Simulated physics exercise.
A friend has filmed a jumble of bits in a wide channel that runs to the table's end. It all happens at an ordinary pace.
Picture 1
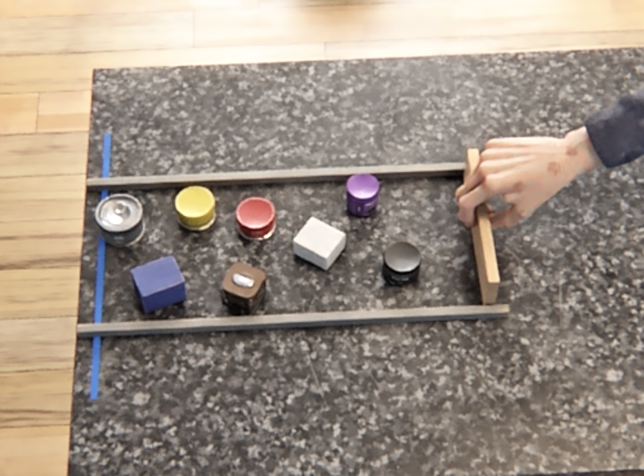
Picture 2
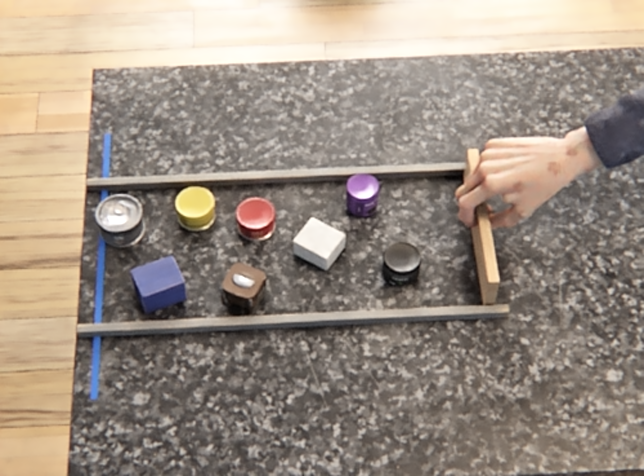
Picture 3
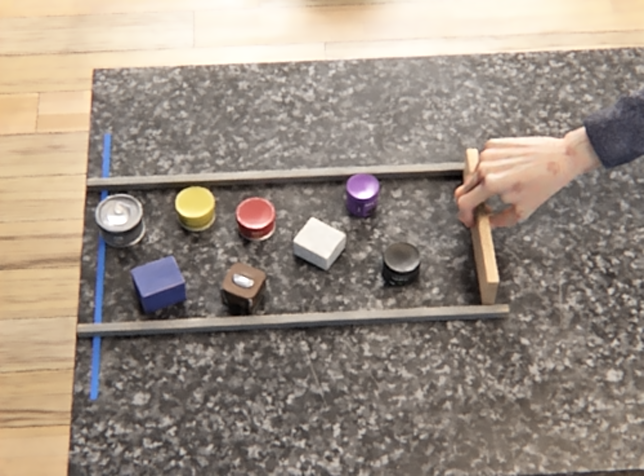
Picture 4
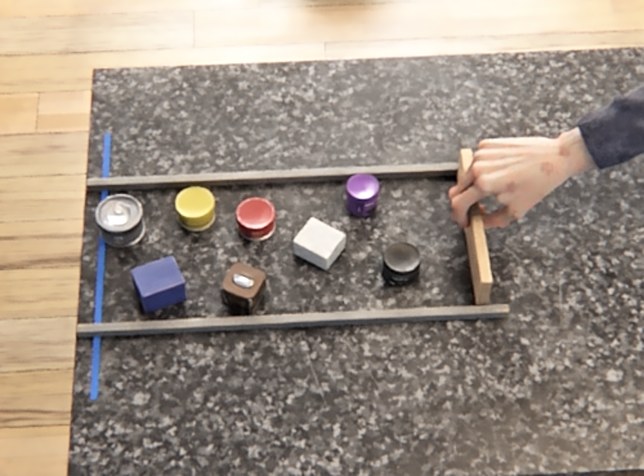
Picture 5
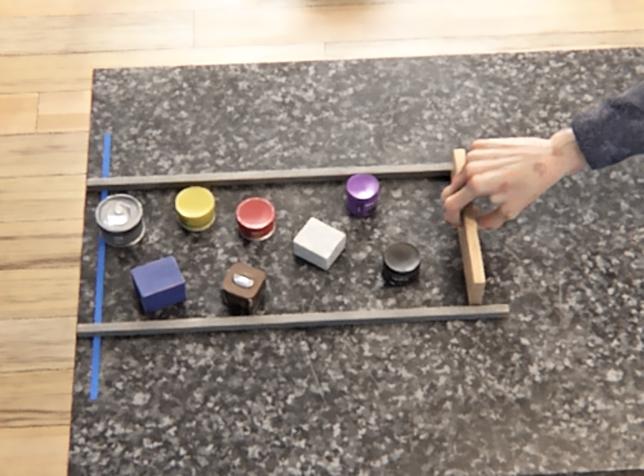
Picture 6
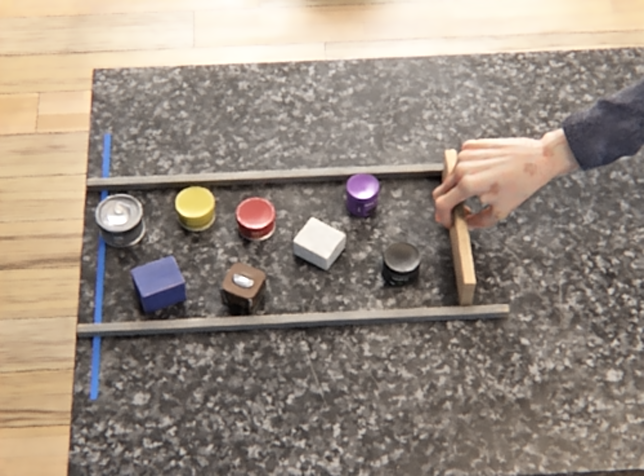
A wooden board, gripped by a hand at the right end of a channel on a speckled tabletop, stays still at first, then slides slightly left, while the colourful tubs, tins and blocks between the rails remain motionless.
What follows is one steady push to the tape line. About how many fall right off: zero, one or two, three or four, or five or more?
In the end the number that fall off is three or four.
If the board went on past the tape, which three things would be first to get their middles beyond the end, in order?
The order is the grey pot, the yellow tin, the blue block.
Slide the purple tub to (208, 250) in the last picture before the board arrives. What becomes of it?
Then it is lost.
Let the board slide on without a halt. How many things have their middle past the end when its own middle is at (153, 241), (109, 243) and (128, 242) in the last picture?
Place by place, 2, 4 and 4.
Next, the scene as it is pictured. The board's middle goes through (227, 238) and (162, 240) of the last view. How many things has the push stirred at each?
The counts are 7 and 8.
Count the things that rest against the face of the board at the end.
In contact: 4.
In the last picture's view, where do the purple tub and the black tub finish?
Near (86, 207) and (80, 277).
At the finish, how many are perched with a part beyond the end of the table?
It comes to 4.
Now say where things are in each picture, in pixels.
The first frame shows grey pot (121, 221); blue block (159, 285); yellow tin (196, 209); board (481, 226); tape (101, 257).
The second frame shows blue block (159, 285); red pot (256, 219).
The third frame shows yellow tin (196, 209); purple tub (362, 196).
The fourth frame shows grey pot (121, 221); black tub (402, 264).
The fifth frame shows blue block (159, 285); board (467, 227).
The sixth frame shows grey pot (121, 221); blue block (159, 285); yellow tin (196, 209); board (458, 227); tape (101, 257).
Soon after, none off yet; grey pot at rest near (121, 221); blue block at rest near (159, 285); yellow tin at rest near (196, 209).
In the end, the number that fall off is three or four; gone, red pot, yellow tin, blue block and grey pot.
